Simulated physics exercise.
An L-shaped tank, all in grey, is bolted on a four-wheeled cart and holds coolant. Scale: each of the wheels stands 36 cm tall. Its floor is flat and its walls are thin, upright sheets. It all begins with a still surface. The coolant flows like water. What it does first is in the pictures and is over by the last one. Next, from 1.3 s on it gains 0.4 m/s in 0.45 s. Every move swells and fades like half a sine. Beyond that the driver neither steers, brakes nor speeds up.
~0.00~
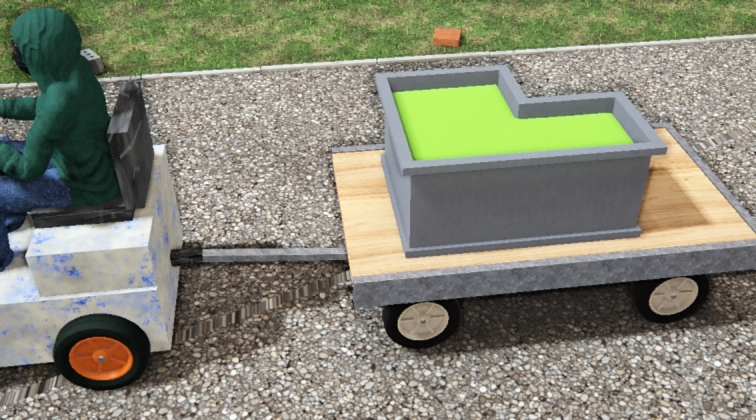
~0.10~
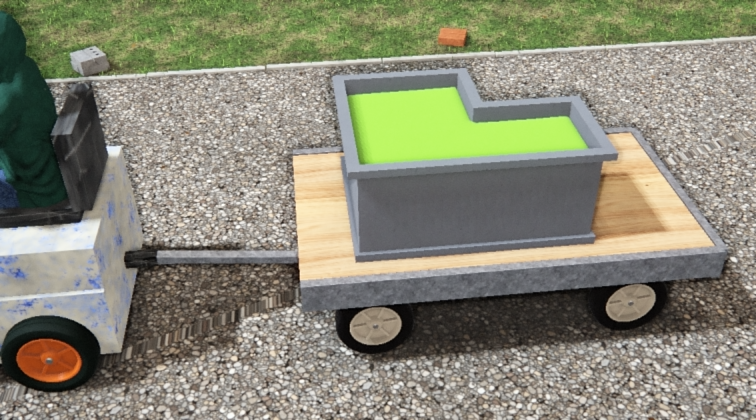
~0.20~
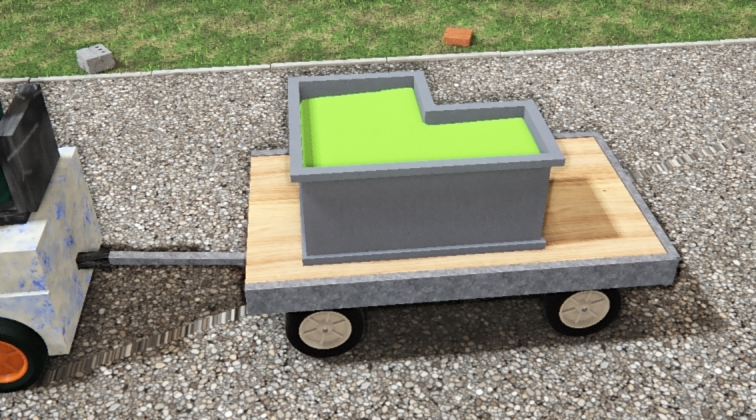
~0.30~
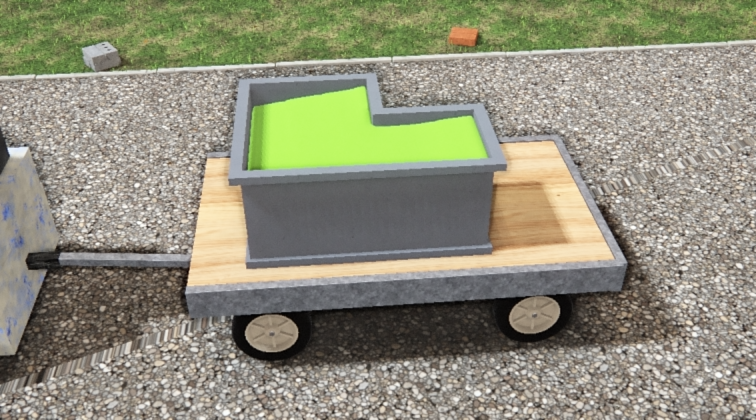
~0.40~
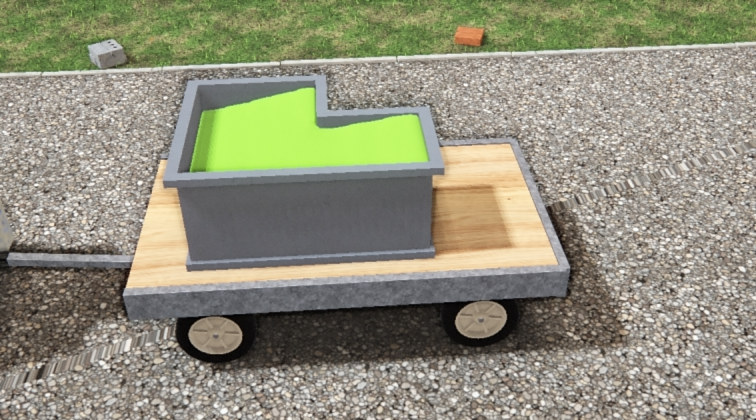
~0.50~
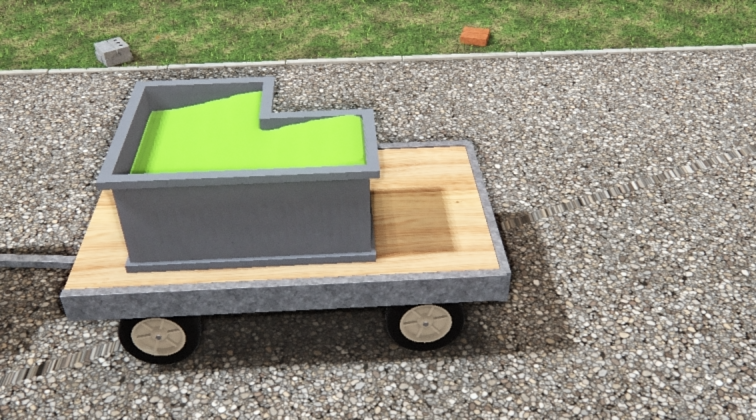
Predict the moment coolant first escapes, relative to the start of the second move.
The first spill: After.
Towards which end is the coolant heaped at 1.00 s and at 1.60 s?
Towards the front, then the back.
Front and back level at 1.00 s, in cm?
About 40 cm in front and 34 cm behind.
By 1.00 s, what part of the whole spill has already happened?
About 0 per cent.
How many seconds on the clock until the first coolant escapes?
Around 2.1 s.
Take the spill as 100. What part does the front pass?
About 0 per cent.
After 1.00 s front 40 cm, middle 36 cm, back 35 cm above the floor; no loss so far.
After 1.60 s front 33 cm, middle 37 cm, back 43 cm above the floor; no loss so far.
After 2.30 s front 36 cm, middle 35 cm, back 33 cm above the floor; the loss stands at 1 per cent, over the back.
After 4.74 s the loss stands at 1 per cent, over the back; the first of it left at about 2.10 s, and the second move began at 1.3 s.
